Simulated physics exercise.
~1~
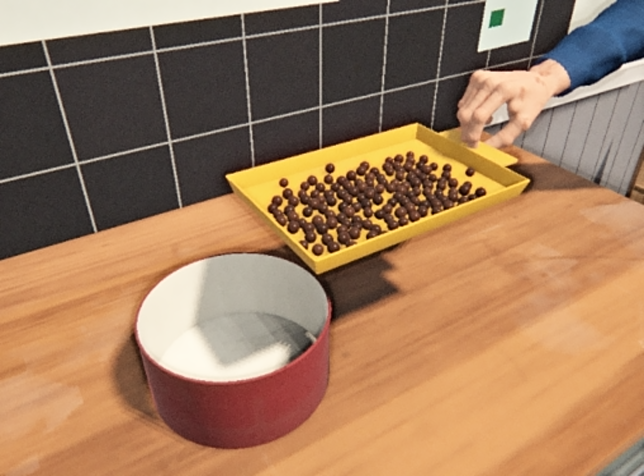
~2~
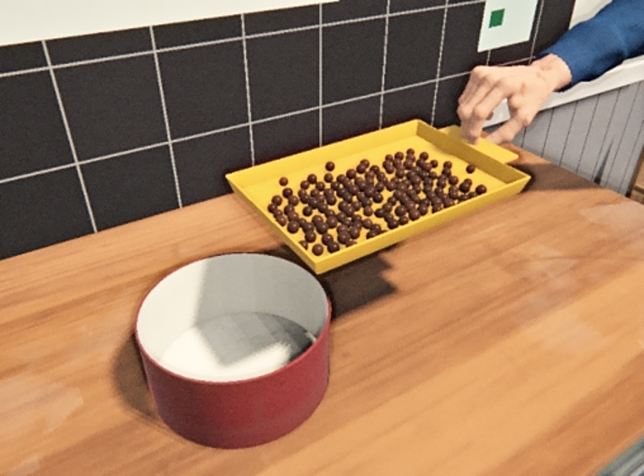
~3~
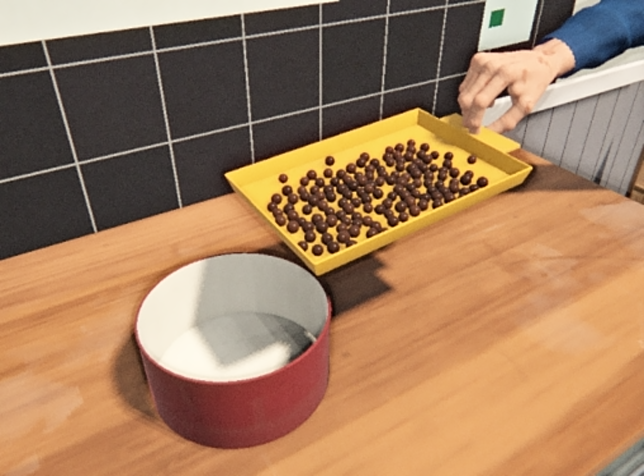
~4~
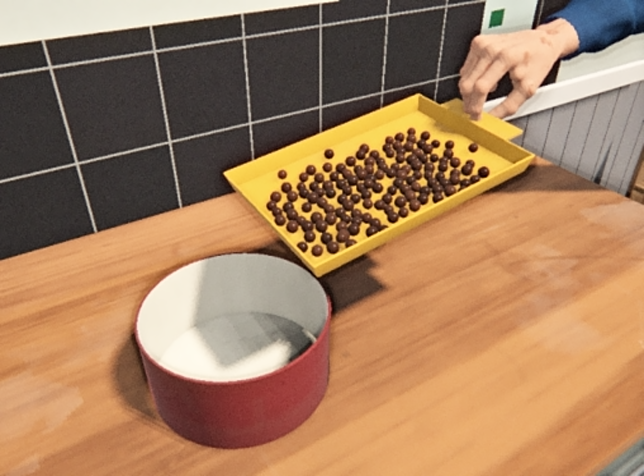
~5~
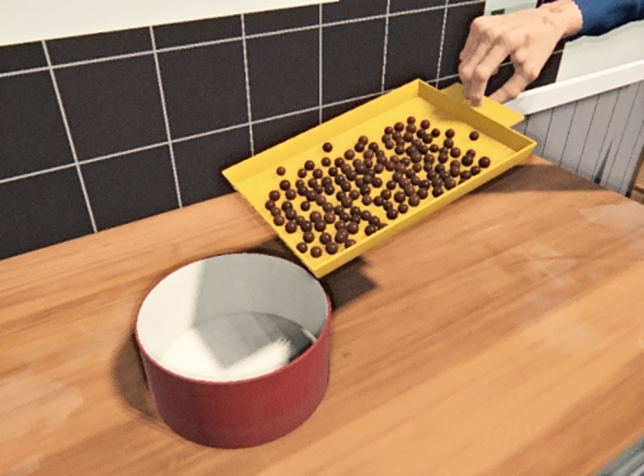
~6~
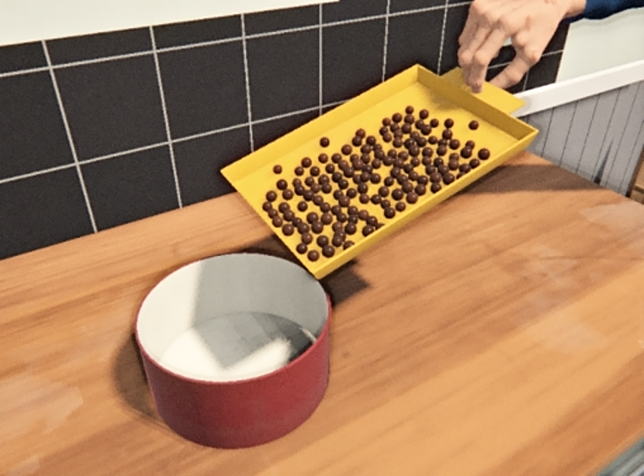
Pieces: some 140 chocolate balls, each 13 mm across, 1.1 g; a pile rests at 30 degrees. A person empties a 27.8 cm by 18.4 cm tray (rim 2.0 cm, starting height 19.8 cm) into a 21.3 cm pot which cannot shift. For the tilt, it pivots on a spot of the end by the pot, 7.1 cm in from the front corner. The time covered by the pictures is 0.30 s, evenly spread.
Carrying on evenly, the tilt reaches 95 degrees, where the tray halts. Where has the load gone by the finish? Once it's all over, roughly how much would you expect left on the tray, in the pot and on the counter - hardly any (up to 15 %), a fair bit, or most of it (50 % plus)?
I'd expect tray: Hardly any; pot: Most of it; counter: A fair bit.
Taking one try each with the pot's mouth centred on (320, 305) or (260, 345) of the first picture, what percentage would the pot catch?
That gives roughly 70 per cent and then 100 per cent.
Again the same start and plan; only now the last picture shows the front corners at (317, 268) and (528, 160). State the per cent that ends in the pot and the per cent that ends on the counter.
Pot 35 % / counter 65 %.
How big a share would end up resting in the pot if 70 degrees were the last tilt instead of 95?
Then about 50 per cent.
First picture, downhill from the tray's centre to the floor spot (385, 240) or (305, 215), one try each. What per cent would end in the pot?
Near 30 and 95 per cent, in that order.
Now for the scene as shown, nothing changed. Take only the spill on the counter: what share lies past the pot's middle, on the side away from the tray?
Estimate: Roughly 60 per cent of the pieces.
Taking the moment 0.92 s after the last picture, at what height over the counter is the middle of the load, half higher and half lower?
The halfway mark sits at about 24 cm.
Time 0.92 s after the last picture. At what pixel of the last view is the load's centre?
Roughly pixel (300, 221).
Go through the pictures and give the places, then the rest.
Tray tilt 0 degrees, front corners at (318, 256) and (522, 179); middle of the pieces at (378, 200); pot at (235, 308), in the first frame.
Tray tilt 1 degrees, front corners at (318, 257) and (523, 176); middle of the pieces at (378, 198), in the second frame.
Tray tilt 4 degrees, front corners at (317, 258) and (524, 167), lowest corner left front; middle of the pieces at (378, 194), in the third frame.
Tray tilt 8 degrees, front corners at (316, 261) and (527, 155), lowest corner left front; middle of the pieces at (378, 188), in the fourth frame.
Tray tilt 12 degrees, front corners at (315, 263) and (528, 143), lowest corner left front; middle of the pieces at (377, 183), in the fifth frame.
Tray tilt 16 degrees, front corners at (315, 265) and (530, 131), lowest corner left front; middle of the pieces at (375, 179); pot at (235, 308), in the sixth frame.
Then, 0.56 s after the last picture, tilt 54 degrees; the tray holds 100 %, the pot 0 %.
Then, 0.92 s after the last picture, tilt 78 degrees; the tray holds 95 %, the pot 0 %.
Then, 1.38 s after the last picture, tilt 95 degrees; the tray holds 0 %, the pot 70 %.
In the end, tray 0 %, pot 70 %, counter 30 %.
